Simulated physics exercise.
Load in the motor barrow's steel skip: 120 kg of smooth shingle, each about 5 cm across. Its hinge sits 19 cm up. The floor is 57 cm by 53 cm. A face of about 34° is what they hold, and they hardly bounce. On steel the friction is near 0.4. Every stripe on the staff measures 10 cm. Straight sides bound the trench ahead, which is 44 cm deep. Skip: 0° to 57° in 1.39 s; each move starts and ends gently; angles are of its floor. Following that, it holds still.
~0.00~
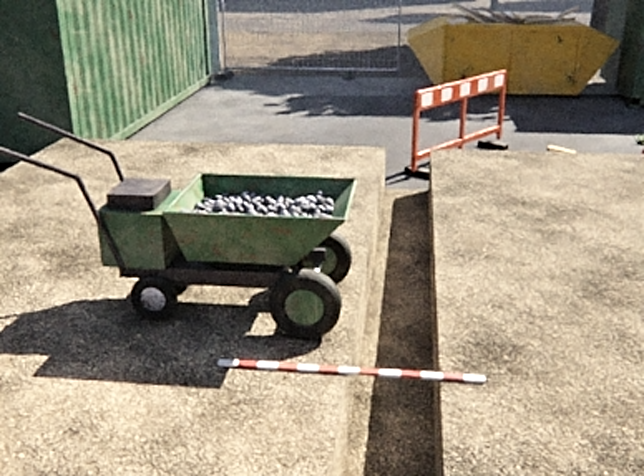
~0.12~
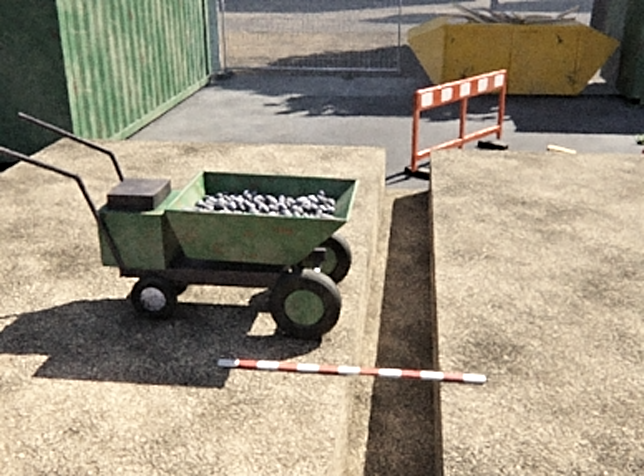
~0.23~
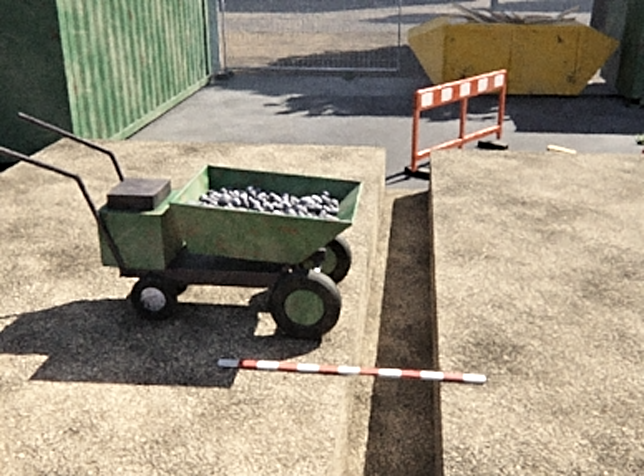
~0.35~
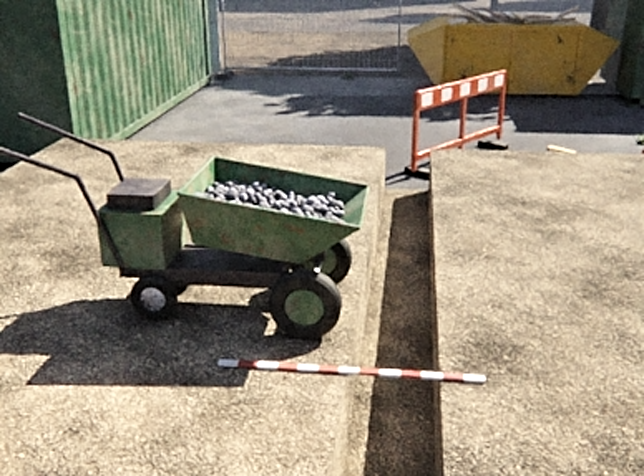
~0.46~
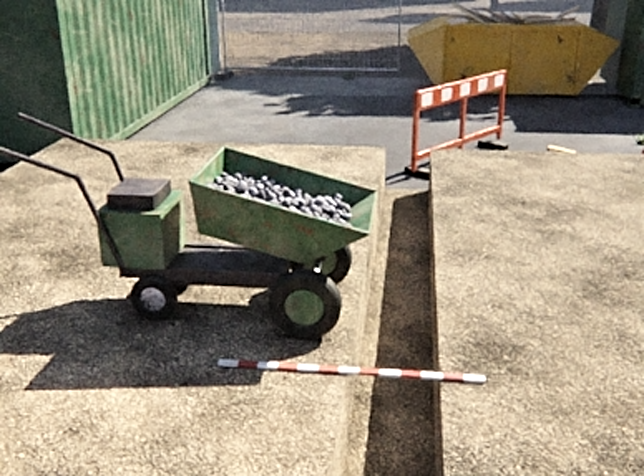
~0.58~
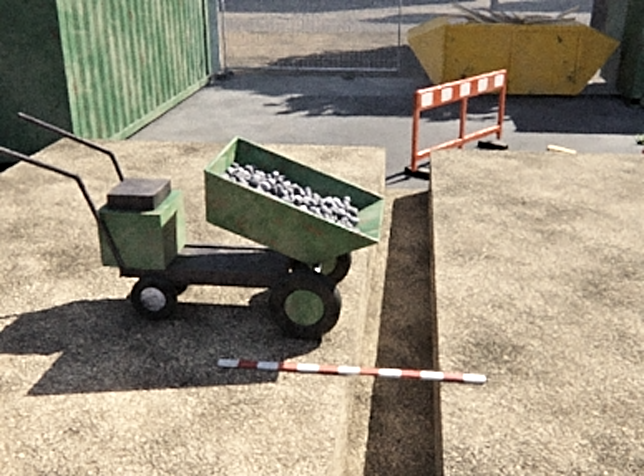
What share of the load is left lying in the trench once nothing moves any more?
About 56 per cent.
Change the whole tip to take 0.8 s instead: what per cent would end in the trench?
Around 45 per cent would end in the trench.
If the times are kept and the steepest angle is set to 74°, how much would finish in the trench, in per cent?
In that case near 45 per cent.
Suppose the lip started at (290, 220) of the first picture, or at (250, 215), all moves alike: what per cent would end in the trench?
100 and 75 %.
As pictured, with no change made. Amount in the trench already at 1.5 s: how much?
By that point it's something like 15 in a hundred.
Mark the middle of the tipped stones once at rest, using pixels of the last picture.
Around (430, 364).
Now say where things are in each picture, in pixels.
In the first picture, the skip is at 0°, its lip at (345, 220); the top of the load is at (283, 204).
The second picture shows lip at (347, 221), floor tilted 1°, highest stones at (276, 204); the stones move at 0.2 m/s on average.
The third picture shows lip at (352, 224), floor tilted 4°, highest stones at (239, 199); the stones move at 0.3 m/s on average.
The fourth picture shows lip at (360, 228), floor tilted 9°, highest stones at (229, 192); the stones move at 0.4 m/s on average.
The fifth picture shows lip at (369, 234), floor tilted 15°, highest stones at (229, 183); the stones move at 0.5 m/s on average.
The sixth picture shows lip at (378, 243), floor tilted 22°, highest stones at (236, 173); the stones move at 0.5 m/s on average.
After 1.0 s the floor is at 48°; 100 % in the skip; the foremost stones are at (395, 258).
After 1.5 s the floor is at 57°; 70 % in the skip, 13 % in the trench, 17 % past the trench; the foremost stones are at (478, 326).
After 1.8 s the floor is at 57°; 37 % in the skip, 23 % in the trench, 41 % past the trench; the foremost stones are at (554, 323).
After 3.8 s the floor is at 57°; 0 % in the skip, 56 % in the trench, 44 % past the trench; the foremost stones are at (605, 317).
